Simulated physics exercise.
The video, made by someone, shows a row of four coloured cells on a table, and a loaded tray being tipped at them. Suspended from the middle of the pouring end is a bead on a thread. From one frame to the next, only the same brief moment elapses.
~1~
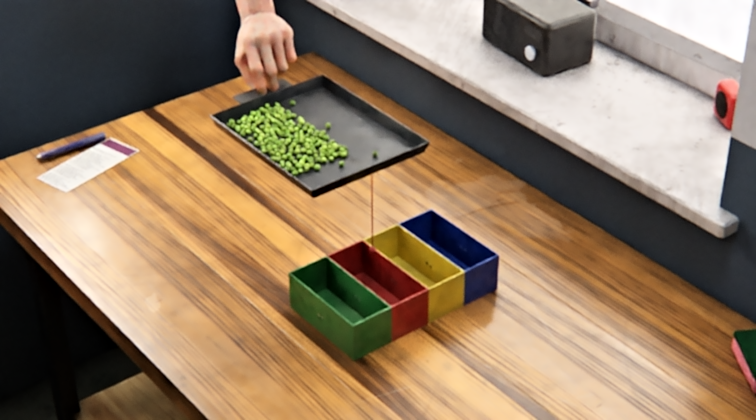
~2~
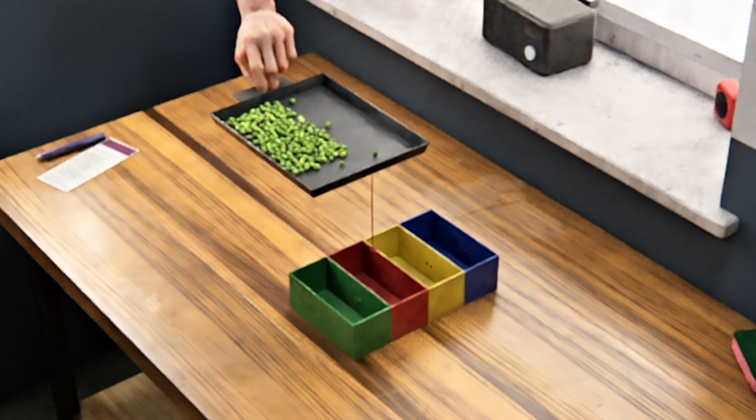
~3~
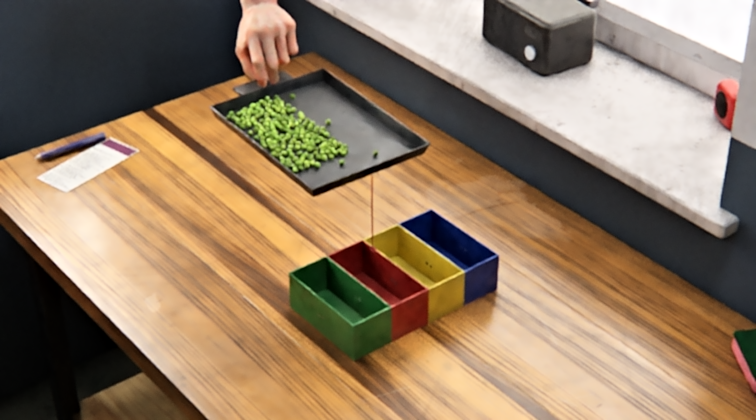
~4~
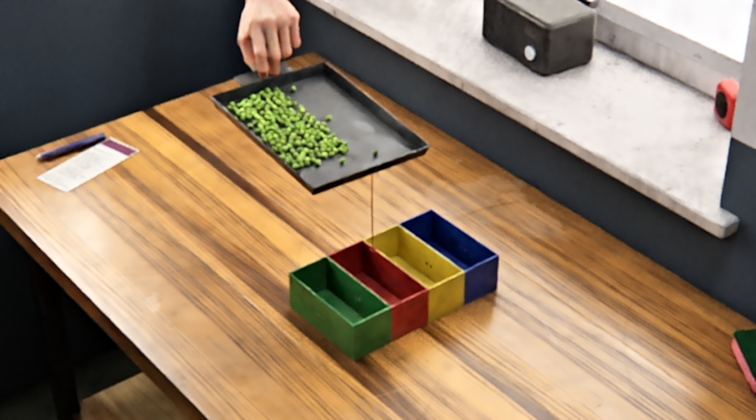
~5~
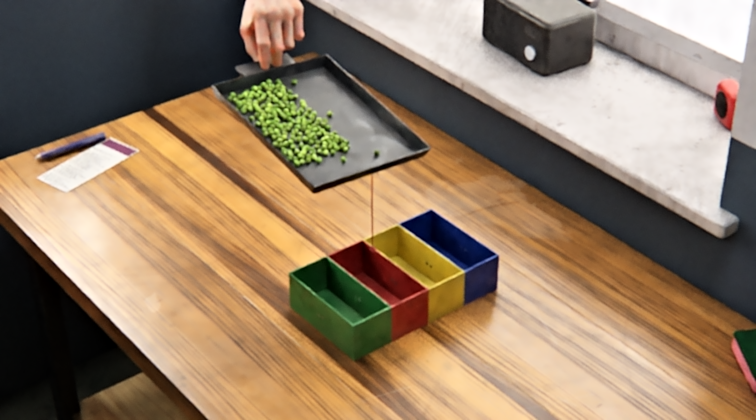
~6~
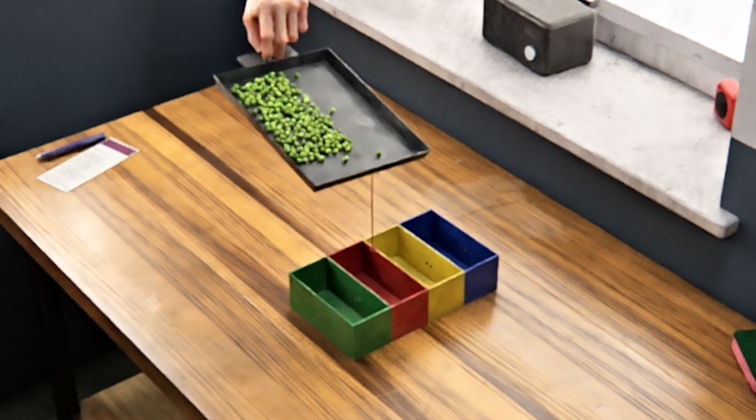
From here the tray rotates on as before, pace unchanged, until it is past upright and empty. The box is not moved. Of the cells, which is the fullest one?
The blue one.
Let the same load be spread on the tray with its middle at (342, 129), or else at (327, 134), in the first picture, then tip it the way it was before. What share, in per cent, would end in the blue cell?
Shares in turn: 60 % and 60 %.
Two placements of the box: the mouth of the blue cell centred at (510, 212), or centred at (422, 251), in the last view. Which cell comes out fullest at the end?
The first position gives that red cell, and the second gives that blue cell.
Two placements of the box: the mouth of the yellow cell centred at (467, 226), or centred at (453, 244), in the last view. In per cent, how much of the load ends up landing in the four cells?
About 100 in a hundred, then about 100 in a hundred.
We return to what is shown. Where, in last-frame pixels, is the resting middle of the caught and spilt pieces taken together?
Last view, centre at rest - approx. (440, 279).
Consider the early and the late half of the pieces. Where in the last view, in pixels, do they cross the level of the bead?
First part (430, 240), rest (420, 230).
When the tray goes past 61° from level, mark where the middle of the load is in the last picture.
Centre estimate: (401, 164).
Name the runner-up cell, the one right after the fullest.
The answer would be the cell in yellow.
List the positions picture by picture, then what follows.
In the first frame, corners of the pouring end near (313, 187) and (424, 141), level; middle of the load near (291, 138), dried peas; bead on its thread near (373, 250); green cell near (372, 330); red cell near (410, 312); yellow cell near (446, 294); blue cell near (481, 277).
In the second frame, corners of the pouring end near (313, 187) and (424, 142), level; middle of the load near (291, 136).
In the third frame, corners of the pouring end near (313, 186) and (425, 143), tipped barely, lowest at the right corner; middle of the load near (291, 133).
In the fourth frame, corners of the pouring end near (314, 185) and (425, 145), tipped a little, lowest at the right corner; middle of the load near (292, 127).
In the fifth frame, corners of the pouring end near (315, 183) and (426, 146), tipped a little, lowest at the right corner; middle of the load near (293, 122).
In the sixth frame, corners of the pouring end near (316, 182) and (426, 148), tipped clearly, lowest at the right corner; middle of the load near (296, 117); green cell near (372, 330); red cell near (410, 312); yellow cell near (446, 294); blue cell near (481, 277).
Shortly afterwards, tray tipped steeply; the bulk on the tray; a little in the blue cell; a little in the yellow cell; a little falling or outside the box.
Next, tray tipped right over; only a few on the tray; near half in the blue cell; near a third in the yellow cell; only a few in the red cell; only a few in the green cell; a little falling or outside the box.
Some moments later, tray tipped past a quarter turn; near half in the blue cell; near a third in the yellow cell; only a few in the red cell; only a few in the green cell; only a few falling or outside the box.
In the end, tray tipped past a quarter turn; near half in the blue cell; near a third in the yellow cell; only a few in the red cell; only a few in the green cell; only a few outside the box.
